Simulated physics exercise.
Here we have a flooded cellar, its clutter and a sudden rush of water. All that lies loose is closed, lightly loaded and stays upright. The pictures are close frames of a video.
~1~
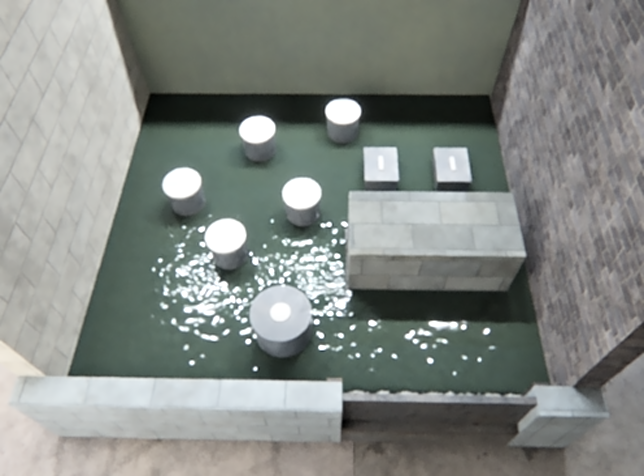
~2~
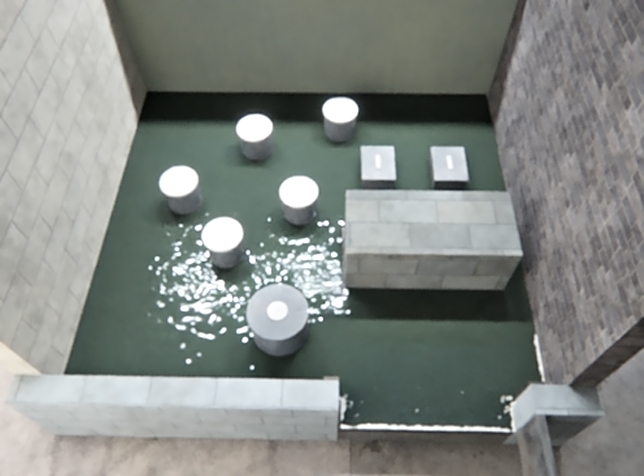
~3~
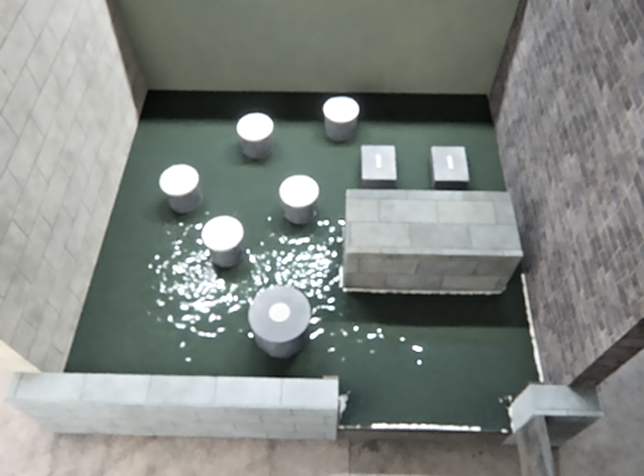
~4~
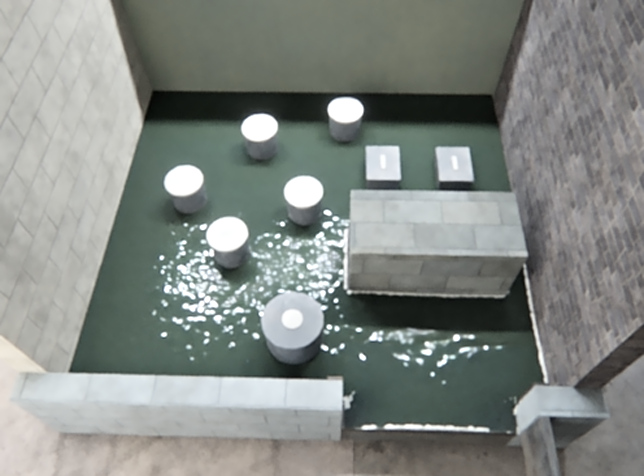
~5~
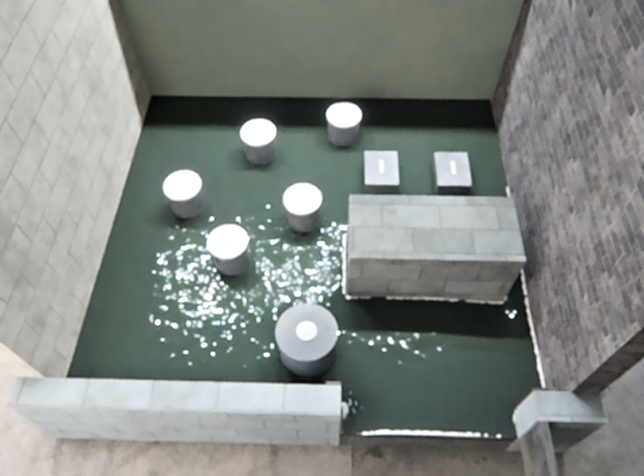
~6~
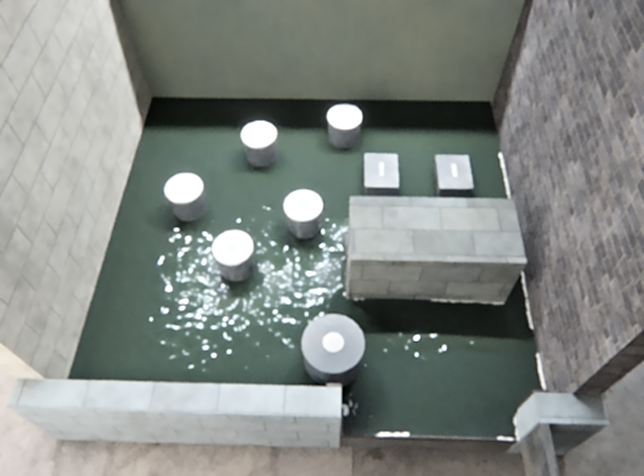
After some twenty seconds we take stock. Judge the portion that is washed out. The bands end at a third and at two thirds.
It is between one and two thirds.
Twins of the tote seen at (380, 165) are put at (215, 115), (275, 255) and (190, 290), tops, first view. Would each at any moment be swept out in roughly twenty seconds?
In that order: Inside, yes, through.
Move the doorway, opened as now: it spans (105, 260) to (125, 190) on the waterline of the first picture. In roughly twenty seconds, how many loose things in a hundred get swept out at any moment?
Near 60 in a hundred.
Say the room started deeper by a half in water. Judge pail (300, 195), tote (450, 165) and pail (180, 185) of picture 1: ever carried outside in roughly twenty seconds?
In turn: Washed out, still in, washed out.
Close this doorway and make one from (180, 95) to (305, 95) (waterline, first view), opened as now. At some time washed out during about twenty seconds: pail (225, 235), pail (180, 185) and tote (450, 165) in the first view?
One after the other: Carried outside, out, no.
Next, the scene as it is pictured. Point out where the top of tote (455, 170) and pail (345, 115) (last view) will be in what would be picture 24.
Roughly at (495, 210) and (336, 144).
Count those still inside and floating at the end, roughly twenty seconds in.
I count 1.
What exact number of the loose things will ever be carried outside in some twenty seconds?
That makes 5.
A moment on, 1 of 8 are out; 7 afloat.
Next, 3 of 8 are out; 5 afloat.
Later, 4 of 8 are out; 2 afloat.
In the end, 5 of 8 are out; 1 afloat.
